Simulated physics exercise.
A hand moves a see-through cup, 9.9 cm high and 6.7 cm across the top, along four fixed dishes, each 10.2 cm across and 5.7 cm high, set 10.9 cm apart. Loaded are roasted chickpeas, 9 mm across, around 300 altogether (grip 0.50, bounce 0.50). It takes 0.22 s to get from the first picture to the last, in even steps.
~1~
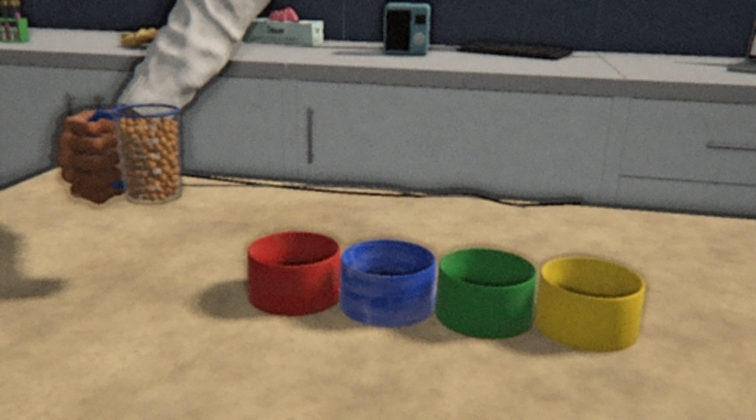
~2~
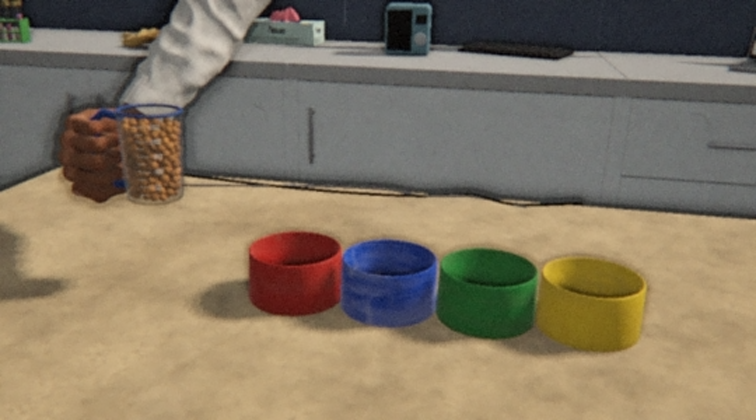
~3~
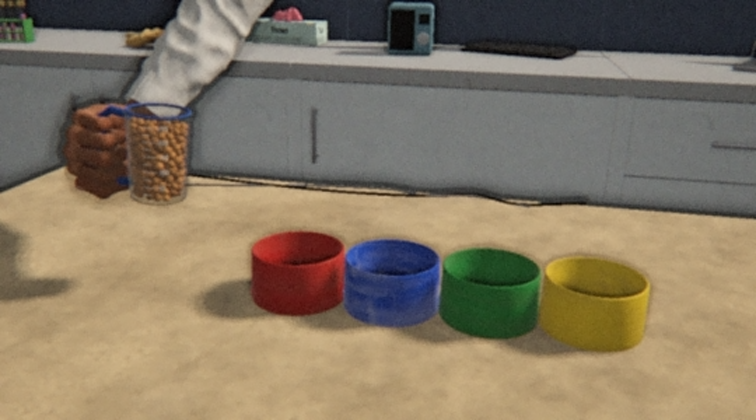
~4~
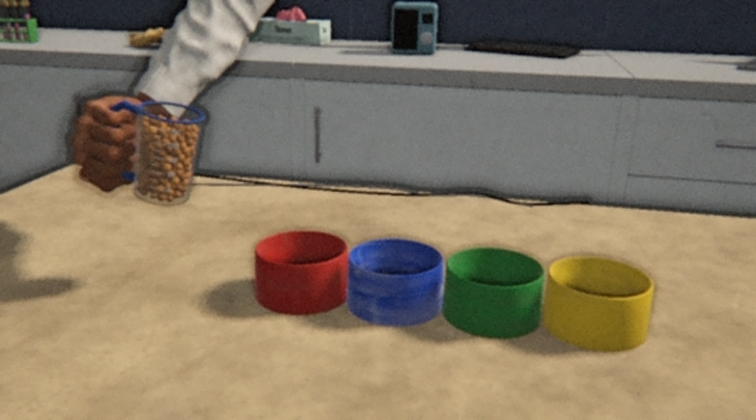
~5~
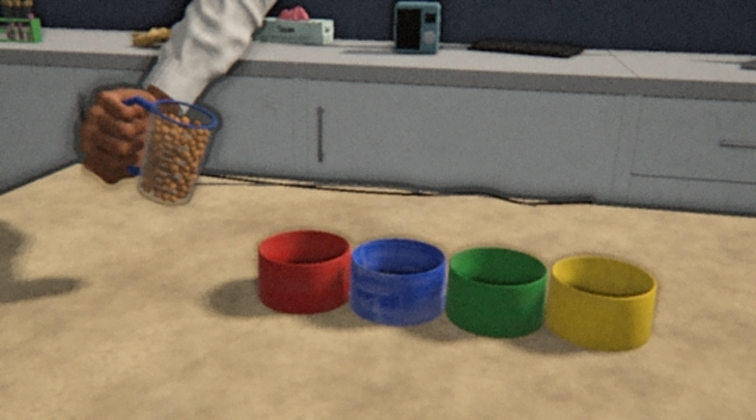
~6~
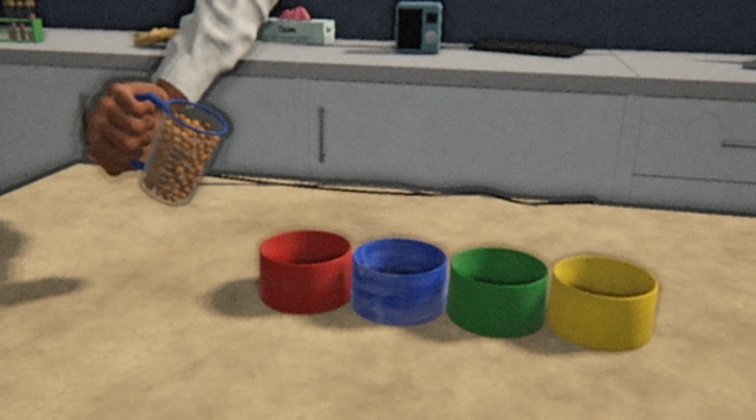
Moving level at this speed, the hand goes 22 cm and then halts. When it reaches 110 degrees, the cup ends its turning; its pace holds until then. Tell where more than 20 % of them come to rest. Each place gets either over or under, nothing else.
My prediction: Red: It will keep more than a fifth. Blue: It will keep more than a fifth. Green: It will keep a fifth or less. Yellow: It will keep a fifth or less. Counter: It will keep a fifth or less.
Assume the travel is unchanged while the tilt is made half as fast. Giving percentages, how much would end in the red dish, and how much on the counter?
In that case the red dish gets 0 and the counter gets 0.
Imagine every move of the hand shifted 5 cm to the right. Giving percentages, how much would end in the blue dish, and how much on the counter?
Shares - blue 70 / counter 10.
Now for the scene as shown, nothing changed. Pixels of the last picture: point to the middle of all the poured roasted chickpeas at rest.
Roughly pixel (338, 283).
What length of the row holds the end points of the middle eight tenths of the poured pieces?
Some 14 cm.
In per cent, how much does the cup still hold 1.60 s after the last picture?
0 %.
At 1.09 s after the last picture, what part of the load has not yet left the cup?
That would be some 20 per cent.
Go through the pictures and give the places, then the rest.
The first picture shows cup at (150, 154), tilt 0 degrees, lip at (175, 113), moved 0.0 cm; middle of the pieces at (151, 159); red dish at (294, 249); blue dish at (389, 258); green dish at (488, 267); yellow dish at (592, 277).
The second picture shows cup at (153, 154), tilt 1 degrees, lip at (178, 113), moved 0.1 cm; middle of the pieces at (153, 159).
The third picture shows cup at (159, 154), tilt 5 degrees, lip at (187, 116), moved 0.4 cm; middle of the pieces at (158, 159).
The fourth picture shows cup at (167, 154), tilt 12 degrees, lip at (200, 121), moved 1.0 cm; middle of the pieces at (166, 159).
The fifth picture shows cup at (175, 154), tilt 20 degrees, lip at (213, 126), moved 1.6 cm; middle of the pieces at (174, 159).
The sixth picture shows cup at (181, 155), tilt 27 degrees, lip at (223, 133), moved 2.2 cm; middle of the pieces at (179, 159); red dish at (306, 247); blue dish at (400, 256); green dish at (499, 266); yellow dish at (604, 277).
Then, 0.65 s after the last picture, tilt 110 degrees; cup holds 65 %, red 30 %.
Then, 1.09 s after the last picture, tilt 110 degrees; cup holds 20 %, red 55 %, blue 20 %.
Then, 1.60 s after the last picture, tilt 110 degrees; cup holds 0 %, red 55 %, blue 40 %.
In the end, red 55 %, blue 40 %, green 0 %, yellow 0 %, counter 5 %.
